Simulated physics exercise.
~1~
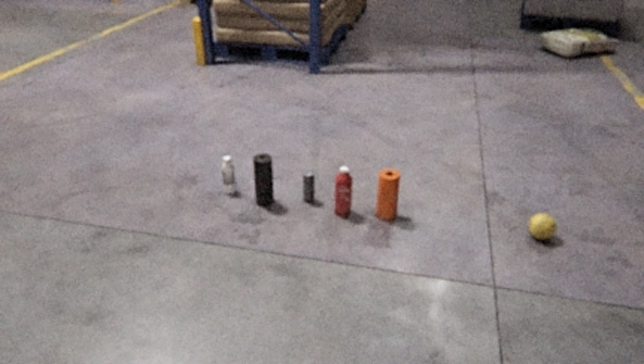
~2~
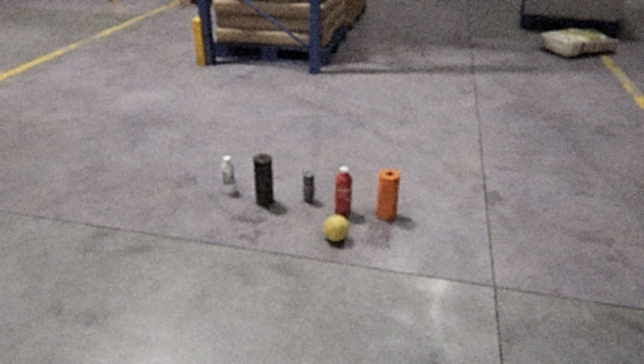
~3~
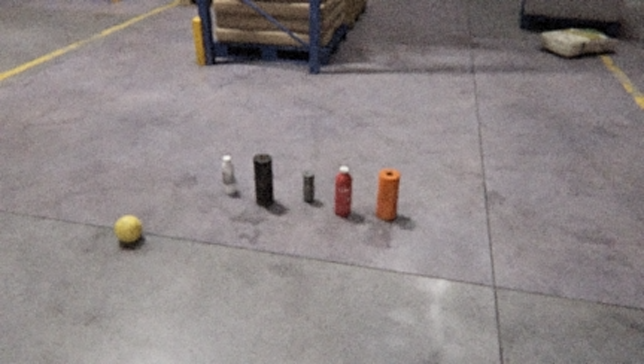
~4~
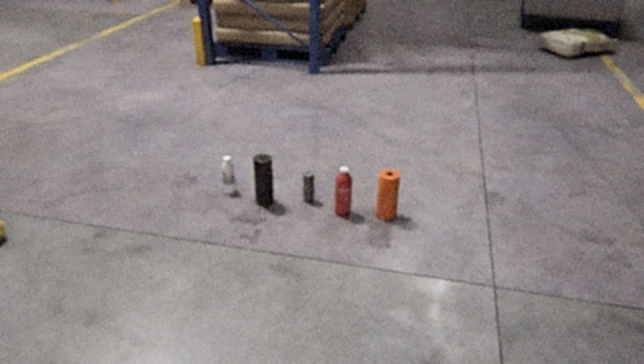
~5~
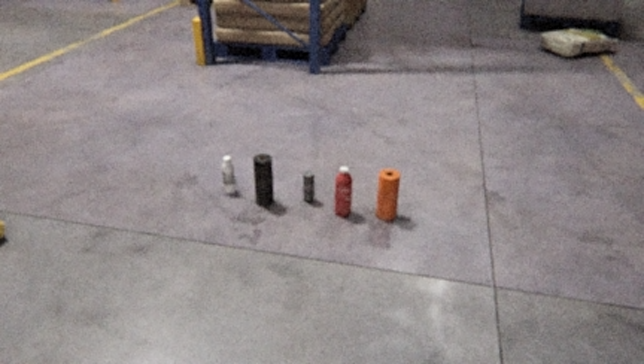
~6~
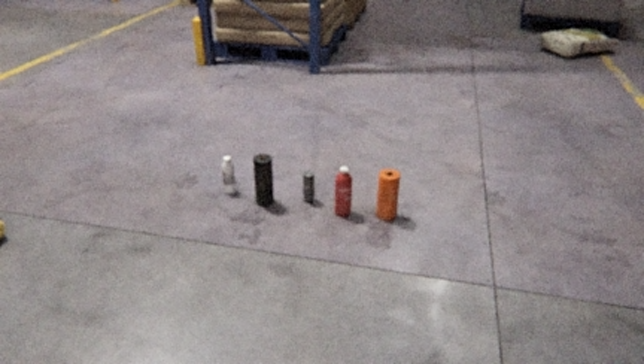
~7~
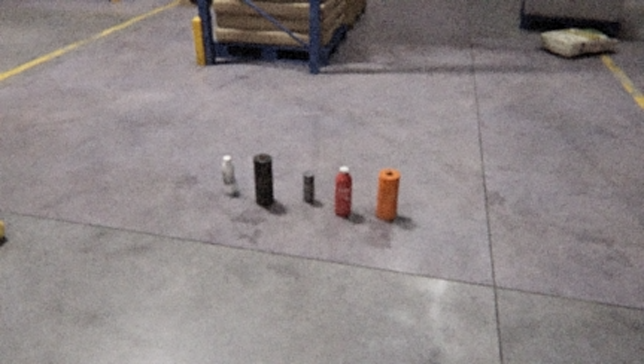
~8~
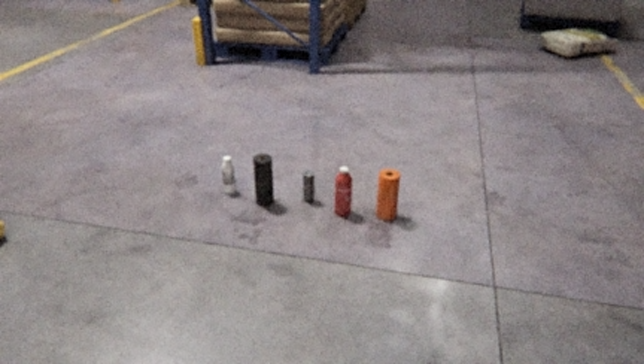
On a grey concrete warehouse floor, a small white bottle, a black roll, a short grey can, a red bottle and an orange roll stand in a loose row, with a blue rack of stacked sacks behind them. A yellow ball starts to the right of the group and moves left across the floor. It passes in front of the orange roll and the red bottle without knocking anything over, then carries on beyond the white bottle. At the left edge it stops, only a sliver still showing, while all five objects remain upright in their places.
